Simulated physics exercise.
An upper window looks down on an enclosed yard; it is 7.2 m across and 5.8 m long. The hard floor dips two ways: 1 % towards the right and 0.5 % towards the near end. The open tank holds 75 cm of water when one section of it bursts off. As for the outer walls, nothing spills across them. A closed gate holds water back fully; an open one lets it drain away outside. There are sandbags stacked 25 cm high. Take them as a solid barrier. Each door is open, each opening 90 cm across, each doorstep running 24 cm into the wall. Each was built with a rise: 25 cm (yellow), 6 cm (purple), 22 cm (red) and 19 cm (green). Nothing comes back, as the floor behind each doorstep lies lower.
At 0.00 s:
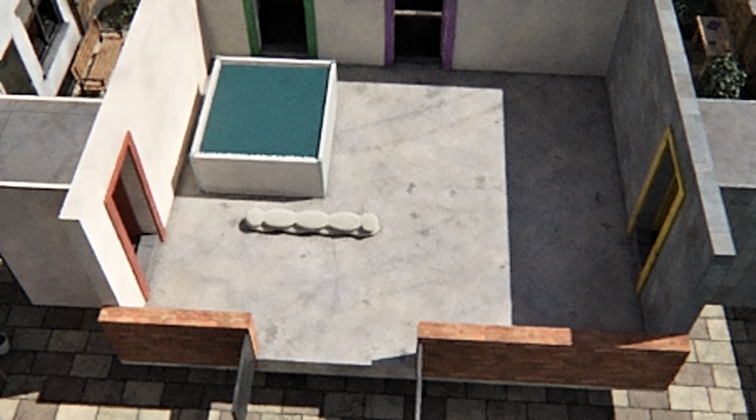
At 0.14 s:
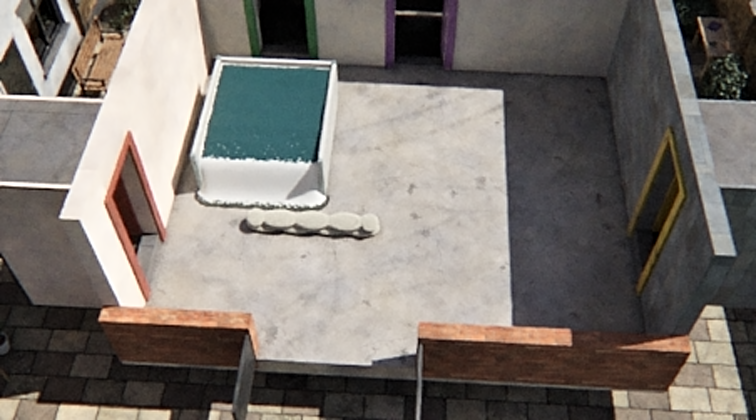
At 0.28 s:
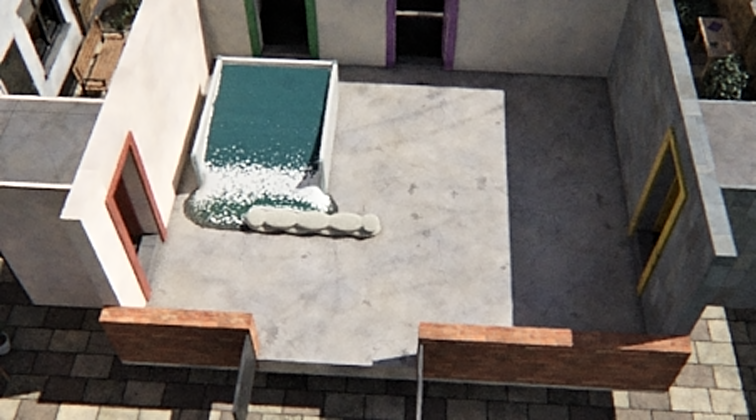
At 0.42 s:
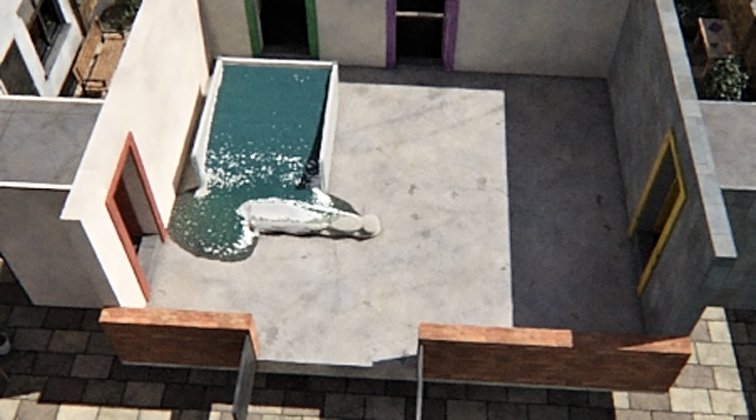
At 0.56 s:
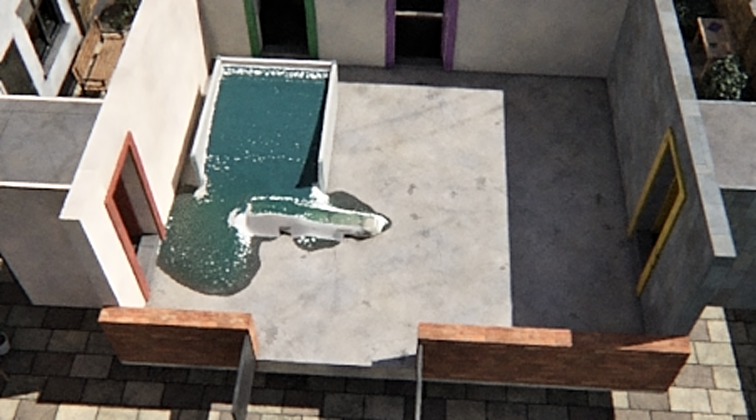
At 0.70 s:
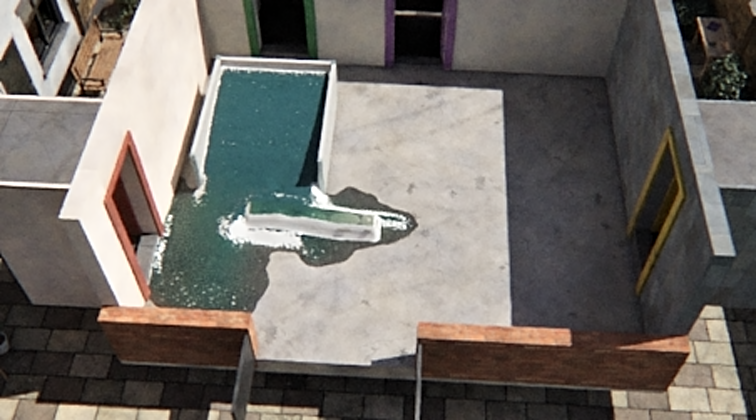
Green water pouring from the front of an open tank in a walled yard, spreading around low sandbags toward the red-framed doorway.
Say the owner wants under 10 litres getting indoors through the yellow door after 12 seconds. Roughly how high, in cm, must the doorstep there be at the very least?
At the very least some 17 cm.
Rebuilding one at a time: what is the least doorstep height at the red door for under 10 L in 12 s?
At red, roughly 27 cm.
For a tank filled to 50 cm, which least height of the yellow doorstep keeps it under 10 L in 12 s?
Around 10.0 cm high.
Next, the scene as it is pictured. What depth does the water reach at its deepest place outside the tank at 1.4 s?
Max depth: About 59 cm.
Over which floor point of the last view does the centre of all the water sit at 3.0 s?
The water's centre is at about (293, 225).
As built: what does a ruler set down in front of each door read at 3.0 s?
Depths in cm - yellow: 10, purple: 0, red: 26, green: 0.
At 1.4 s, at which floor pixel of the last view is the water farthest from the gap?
The farthest wet point sits near (515, 242) in the last view.
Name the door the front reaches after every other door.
The purple door.
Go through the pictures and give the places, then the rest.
Still water, 75 cm deep, in the open tank at (267, 110); the yellow door at (652, 221) is dry, in the first frame.
The front is at (204, 201), 0.2 m from the gap at (261, 182); 0.3 m2 of floor is wet, 75 cm left at the back, in the second frame.
Water pours out at (262, 183) and has run 0.7 m, to (222, 226); about 17 cm deep outside, 75 cm at the back, in the third frame.
The front is at (212, 255), 1.3 m from the gap at (262, 184); 2.3 m2 of floor is wet, 73 cm left at the back, in the fourth frame.
Water pours out at (262, 184) and has run 1.9 m, to (203, 289); about 9 cm deep outside, 65 cm at the back, in the fifth frame.
The front is at a hidden place, 2.5 m from the gap at (261, 184); 5.4 m2 of floor is wet, 64 cm left at the back; 3.4 m in a straight line remain to the yellow door at (652, 222), in the sixth frame.
After 1.4 s water covers 35 % of the floor, deepest (59 cm) near (136, 336); it has not reached the yellow door.
After 3.0 s water covers 65 % of the floor, deepest (32 cm) near (136, 336); 10 cm at the yellow door, 0 litres in over its 25 cm doorstep.
After 12.0 s water covers 95 % of the floor, deepest (10 cm) near (331, 214); 9 cm at the yellow door, 0 litres in over its 25 cm doorstep.
At the yellow door as built, the water arrived by 2.6 s and peaked near 24 cm at 4.8 s.
With a doorstep of 15.5 cm, 13 litres would have come in within the 12 s; with 21 cm, 2 litres. So under 10 litres takes about 17 cm.
